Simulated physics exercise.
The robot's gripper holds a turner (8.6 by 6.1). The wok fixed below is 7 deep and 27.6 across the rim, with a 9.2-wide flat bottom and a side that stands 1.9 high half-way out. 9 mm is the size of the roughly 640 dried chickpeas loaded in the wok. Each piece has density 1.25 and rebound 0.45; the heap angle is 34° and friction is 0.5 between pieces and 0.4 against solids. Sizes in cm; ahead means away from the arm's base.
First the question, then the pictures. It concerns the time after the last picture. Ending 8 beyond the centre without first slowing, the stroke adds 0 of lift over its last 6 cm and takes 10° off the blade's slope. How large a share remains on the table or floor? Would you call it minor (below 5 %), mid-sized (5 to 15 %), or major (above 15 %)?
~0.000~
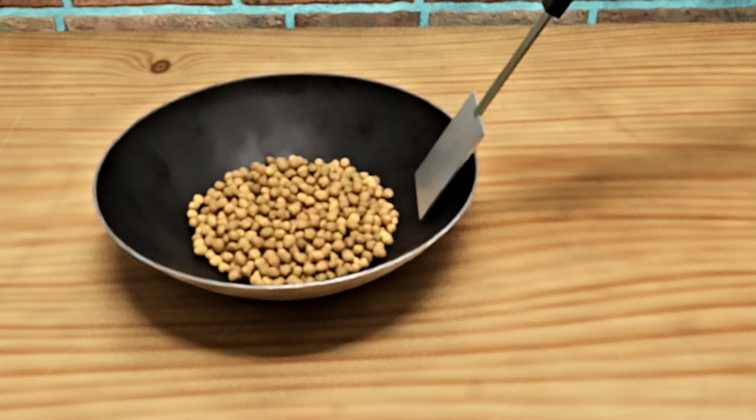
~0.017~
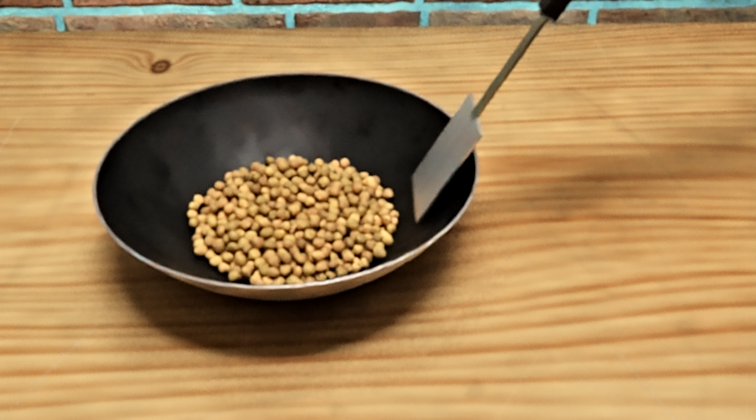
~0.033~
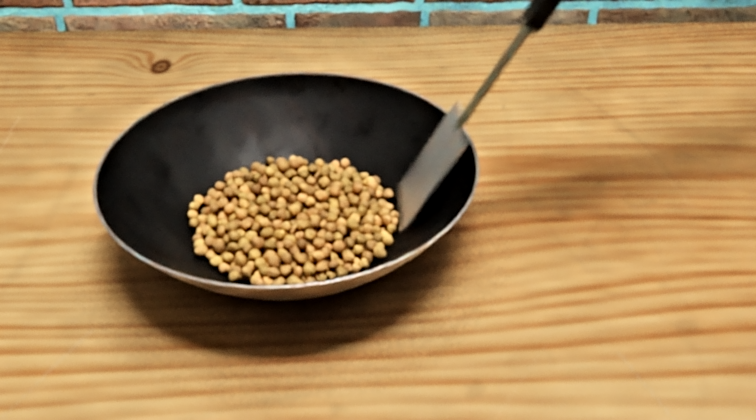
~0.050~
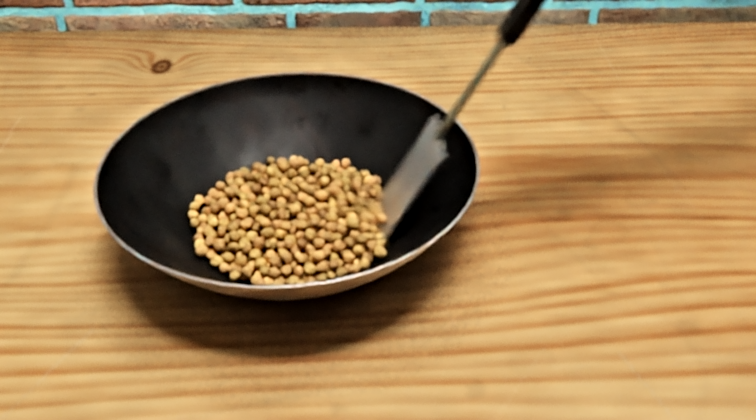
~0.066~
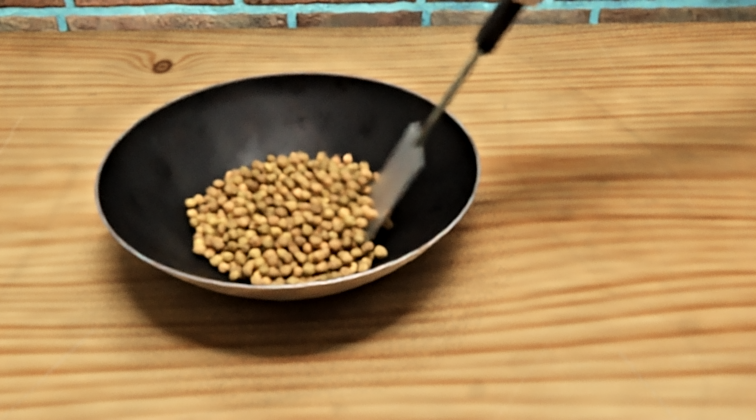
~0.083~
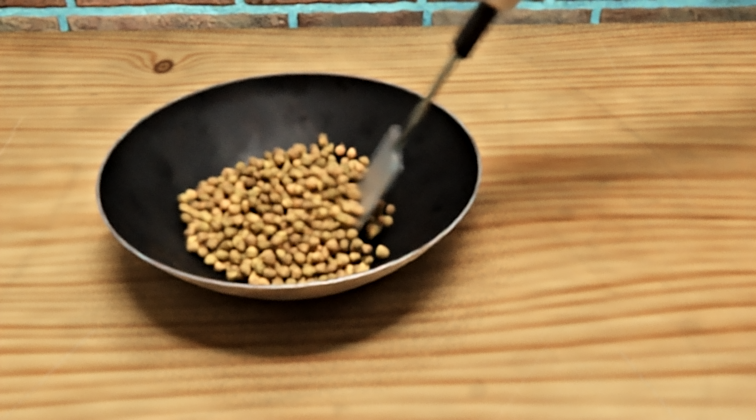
I would call it mid-sized.
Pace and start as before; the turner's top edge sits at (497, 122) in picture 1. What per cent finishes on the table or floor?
Spill: Approx. 5 per cent.
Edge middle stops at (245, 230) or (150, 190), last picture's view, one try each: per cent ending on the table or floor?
About 0 and 30 per cent.
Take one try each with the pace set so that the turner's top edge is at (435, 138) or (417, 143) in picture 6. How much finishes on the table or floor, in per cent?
Try one roughly 0 per cent; try two roughly 0 per cent.
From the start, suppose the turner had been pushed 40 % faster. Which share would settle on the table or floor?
20 %.
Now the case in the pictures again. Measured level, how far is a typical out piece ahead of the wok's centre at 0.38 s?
Some 18 centimetres ahead.
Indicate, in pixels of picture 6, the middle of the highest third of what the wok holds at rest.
Somewhere around (173, 192) in the last picture.
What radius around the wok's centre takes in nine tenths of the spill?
I'd put it at about 30 centimetres.
After 0.12 s, sloping 61°, highest piece 7 above the table; 644 in the wok.
After 0.16 s, sloping 57°, highest piece 9 above the table; 643 in the wok, 1 on the blade or in flight.
After 0.38 s, sloping 51°, highest piece 8 above the table; 600 in the wok, 19 on the table or floor, 25 on the blade or in flight.
After 1.43 s, sloping 51°, highest piece 7 above the table; 599 in the wok, 45 on the table or floor.
At rest, 599 in the wok, 45 on the table or floor. That is 7 % on the table or floor.
